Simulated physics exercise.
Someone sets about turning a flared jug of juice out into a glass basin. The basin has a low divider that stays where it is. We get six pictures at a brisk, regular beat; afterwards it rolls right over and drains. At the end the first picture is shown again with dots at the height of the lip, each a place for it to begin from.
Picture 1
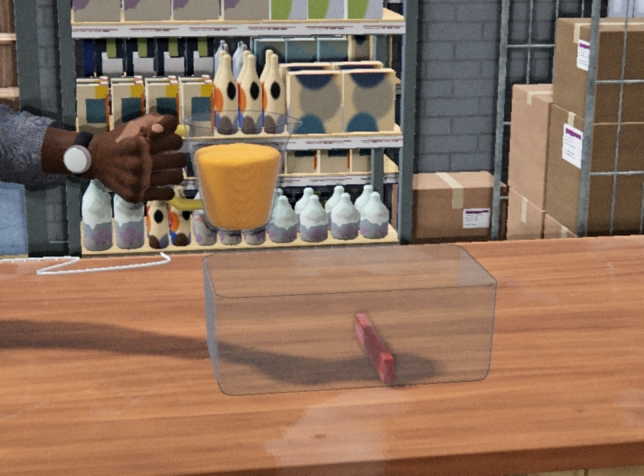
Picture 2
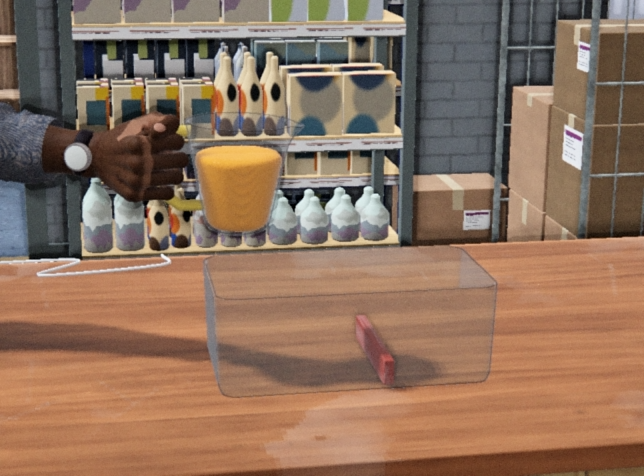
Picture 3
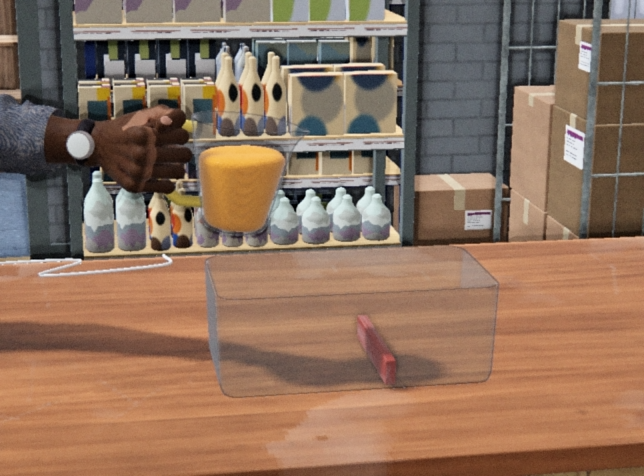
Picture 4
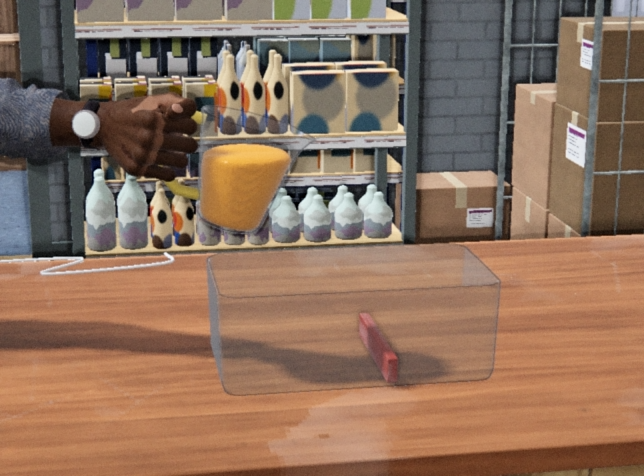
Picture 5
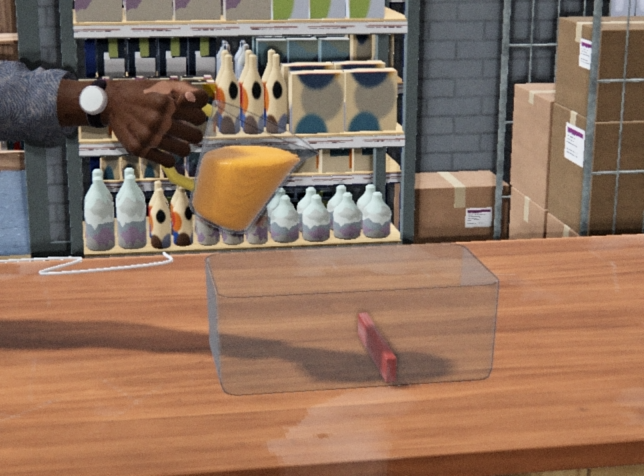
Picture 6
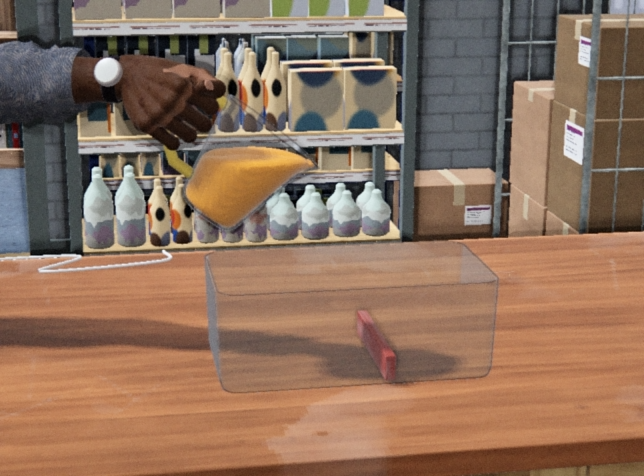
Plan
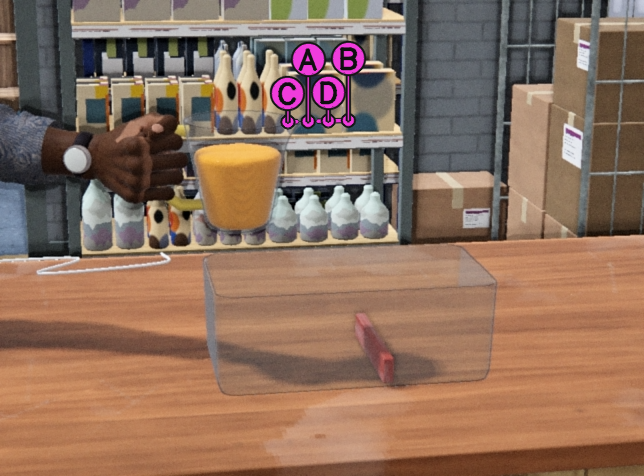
At a wooden counter, a hand gradually tilts a jug of orange juice rightward.
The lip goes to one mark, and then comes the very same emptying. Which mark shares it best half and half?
Go for D.
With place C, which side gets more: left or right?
The left one.
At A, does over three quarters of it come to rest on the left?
Yes.
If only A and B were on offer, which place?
Place B.
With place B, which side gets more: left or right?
More ends on the right.
On the marked copy, A at (308, 121); B at (348, 120); C at (287, 121); D at (328, 120).
Choosing A, about 85 % ends left of the wall and 14 % right of it.
Choosing B, about 23 % ends left of the wall and 76 % right of it.
Choosing C, about 87 % ends left of the wall and 11 % right of it.
Choosing D, about 54 % ends left of the wall and 45 % right of it.
